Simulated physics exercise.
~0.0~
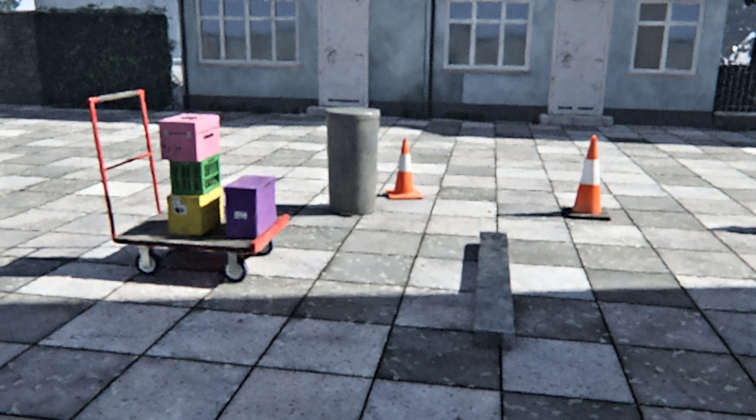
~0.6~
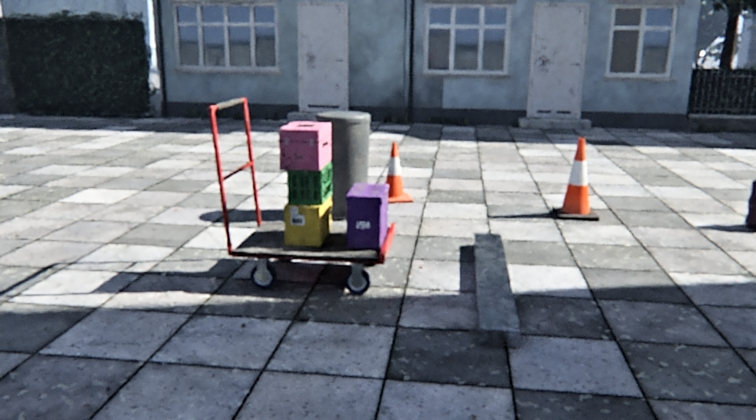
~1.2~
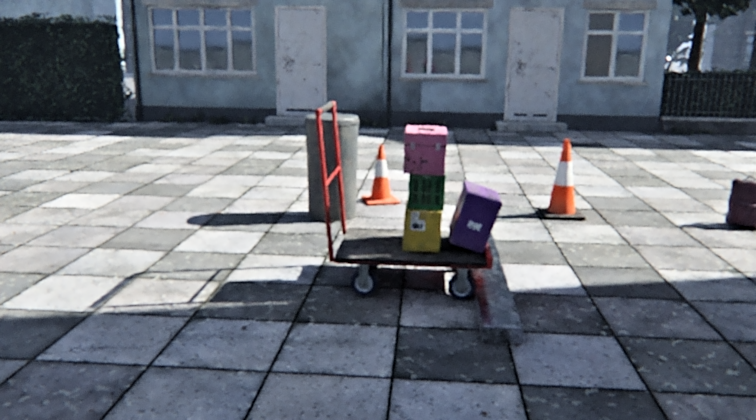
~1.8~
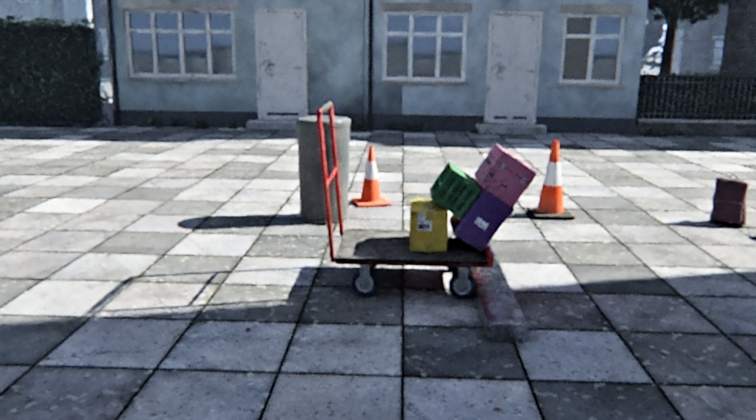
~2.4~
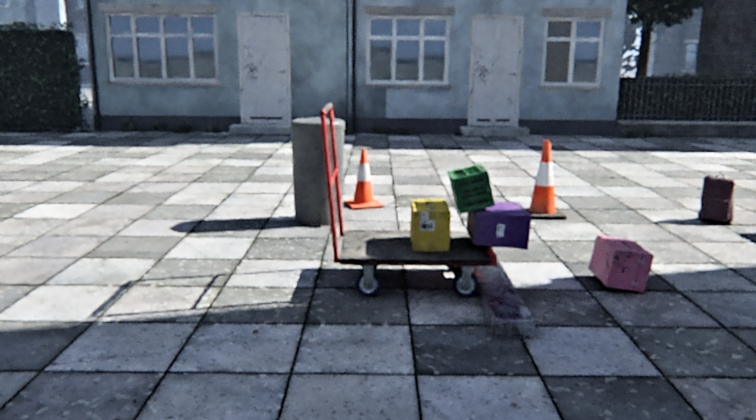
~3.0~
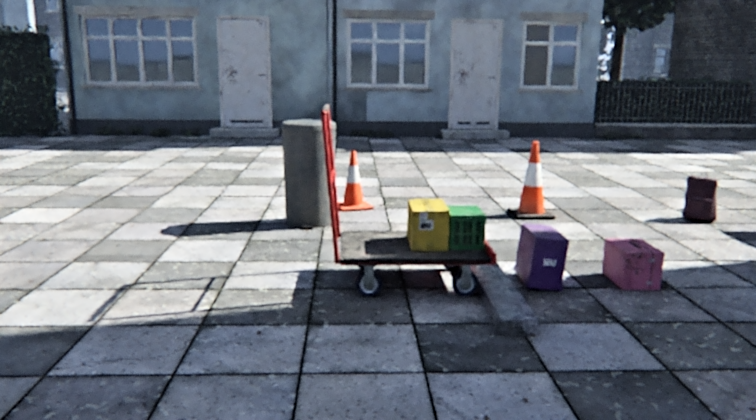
In the video, a flat trolley carrying yellow, green, pink and purple boxes rolls right across paving and stops at a low kerb. The purple box tips, the pink and green ones topple, and pink then purple land on the ground while green settles beside yellow on the deck.
